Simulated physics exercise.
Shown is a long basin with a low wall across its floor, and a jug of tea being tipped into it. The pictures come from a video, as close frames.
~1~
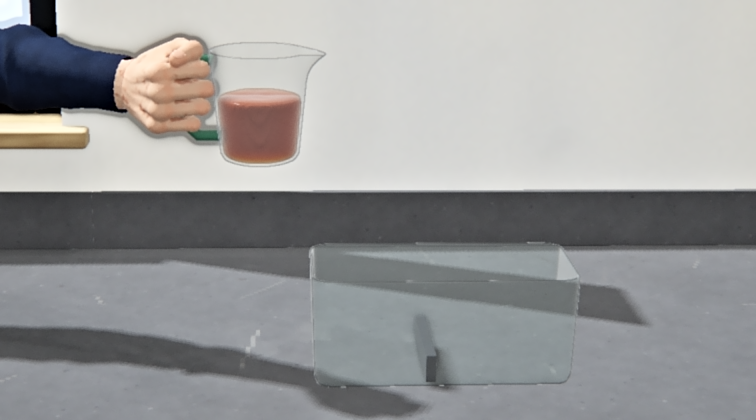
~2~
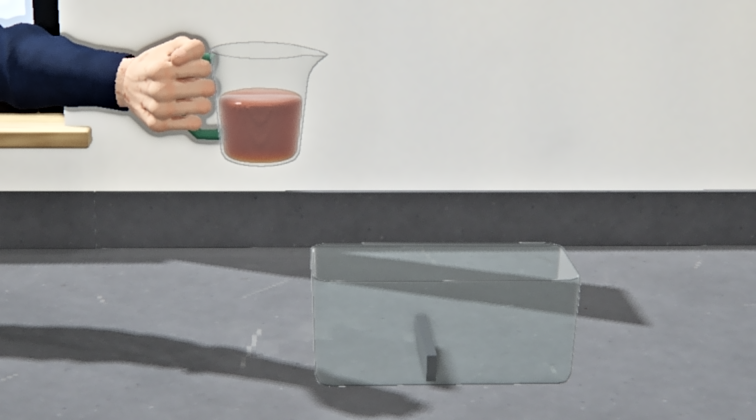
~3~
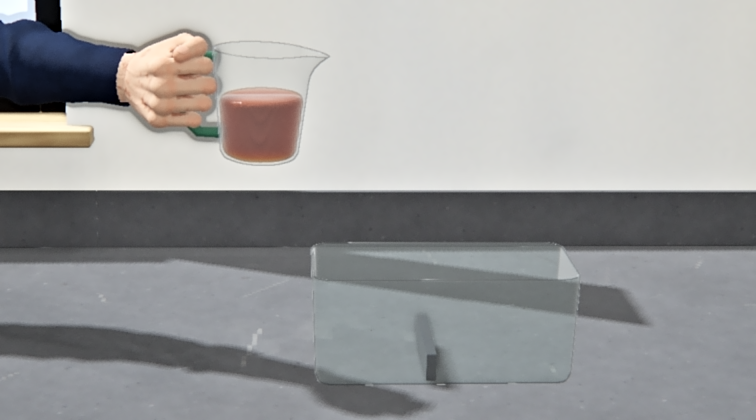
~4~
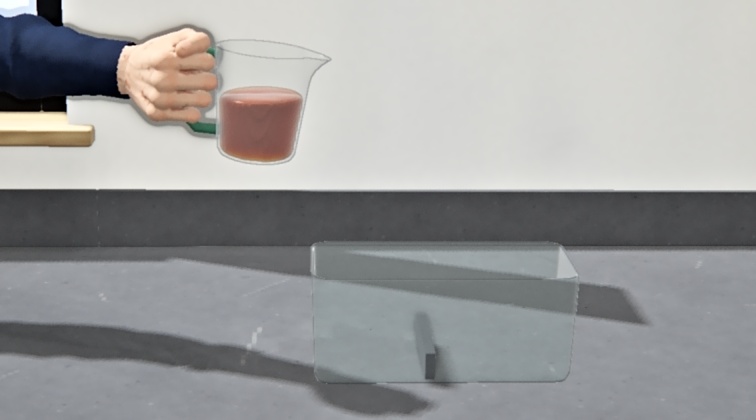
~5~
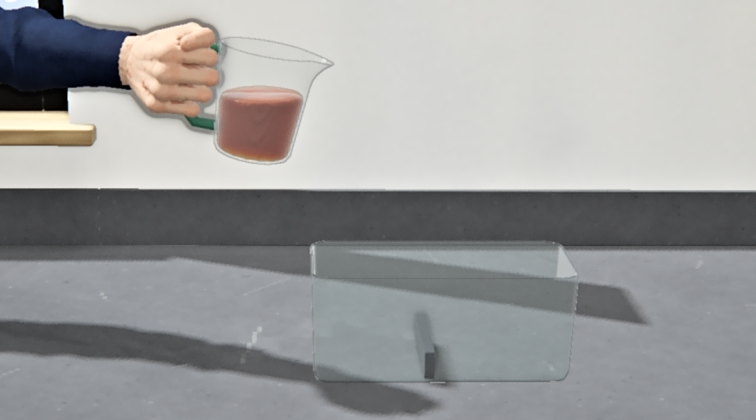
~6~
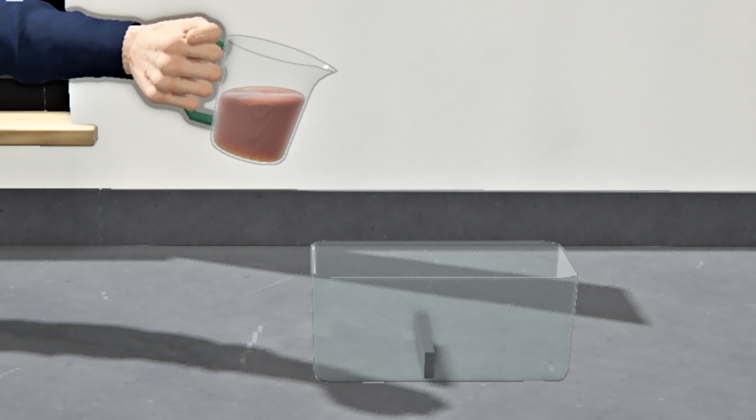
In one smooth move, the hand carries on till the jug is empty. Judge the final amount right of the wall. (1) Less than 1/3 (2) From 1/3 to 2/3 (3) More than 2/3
Answer: 1.
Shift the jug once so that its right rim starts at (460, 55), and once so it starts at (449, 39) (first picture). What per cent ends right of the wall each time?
Near 85 % and 85 %.
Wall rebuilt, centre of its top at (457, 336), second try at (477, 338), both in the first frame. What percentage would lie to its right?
With the first placement it is 15 %, with the second 20 %.
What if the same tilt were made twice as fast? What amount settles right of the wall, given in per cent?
It comes to about 15 per cent.
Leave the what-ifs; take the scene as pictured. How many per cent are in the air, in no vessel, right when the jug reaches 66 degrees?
Some 10 per cent, I'd say.
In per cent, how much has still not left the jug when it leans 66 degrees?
Close to 90 parts in a hundred remain.
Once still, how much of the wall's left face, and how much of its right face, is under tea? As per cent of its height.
On the left roughly 70, on the right roughly 0.
A moment on, the jug is tipped part way and 92 per cent is still to pour, 0 is left of the wall and 0 right of it.
Next, the jug is tipped right over and 26 per cent is still to pour, 49 is left of the wall and 1 right of it.
Then the jug is tipped right over and 0 per cent is still to pour, 88 is left of the wall and 8 right of it.
Later the jug is tipped right over and 0 per cent is still to pour, 88 is left of the wall and 9 right of it.
At rest 88 per cent lies left of the wall, 9 right of it and 3 outside.
